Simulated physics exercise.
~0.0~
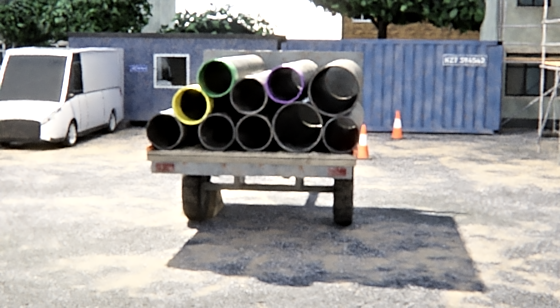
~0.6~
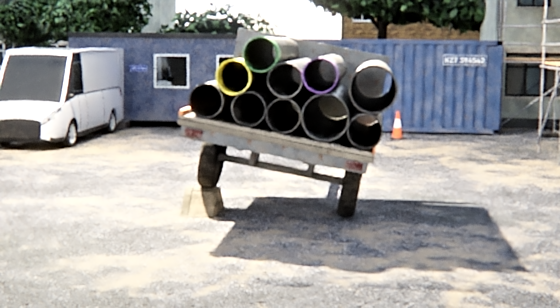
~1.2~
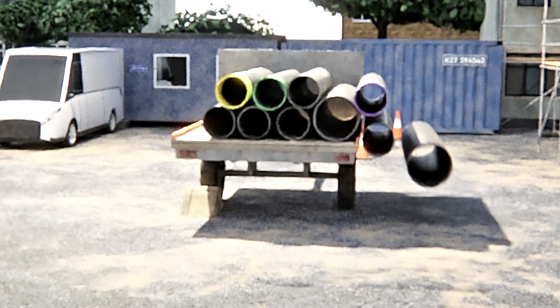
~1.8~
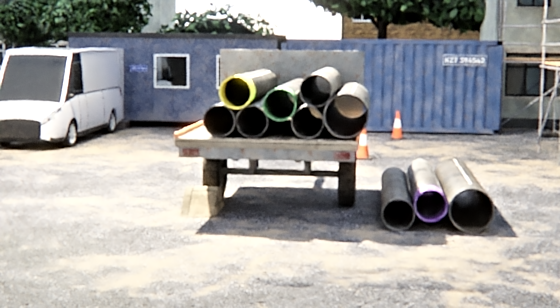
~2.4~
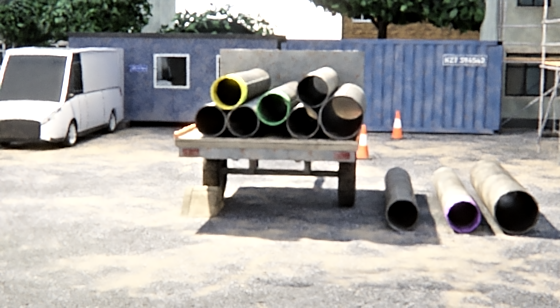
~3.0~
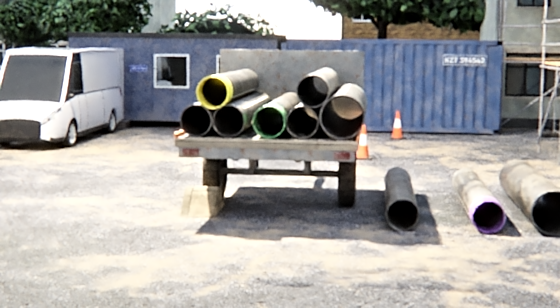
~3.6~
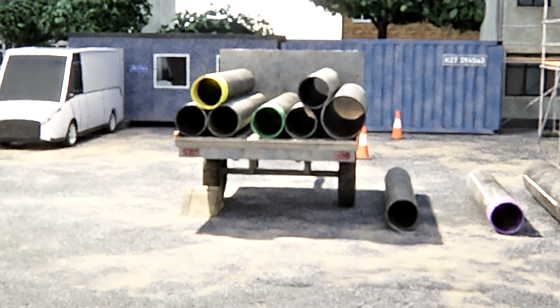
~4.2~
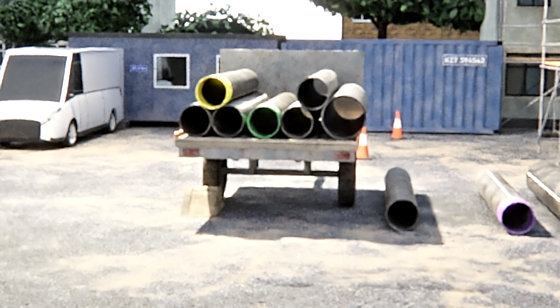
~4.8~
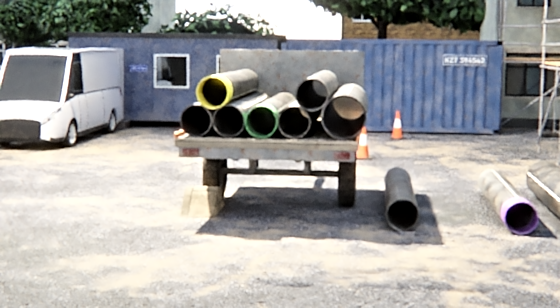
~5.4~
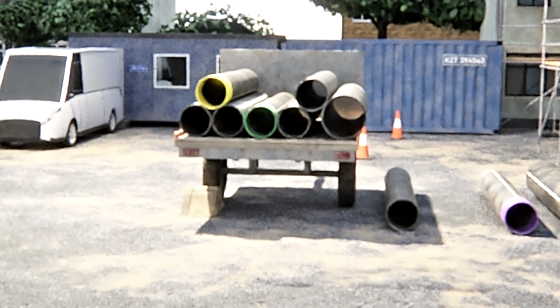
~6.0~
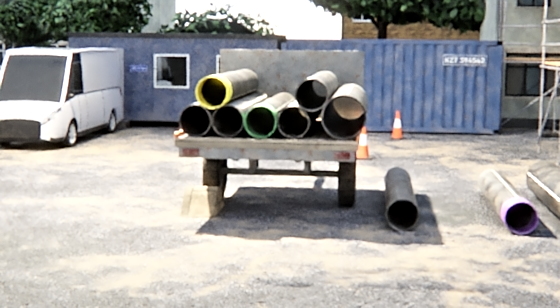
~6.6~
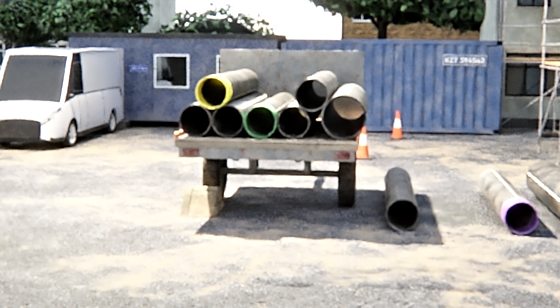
In a gravel yard, with a white van and blue containers behind, a flat trailer carries a stack of hollow pipes, their open ends facing the viewer and a few rimmed in yellow, green and purple. The trailer tilts sharply down to the right, and the load shifts that way. As the deck levels, pipes drop off the right side, the purple one among them. Three land on the ground, and two of them, including the purple, roll farther right. On the deck, the green pipe settles into the bottom row, while the yellow stays on top at the left as everything comes to rest.
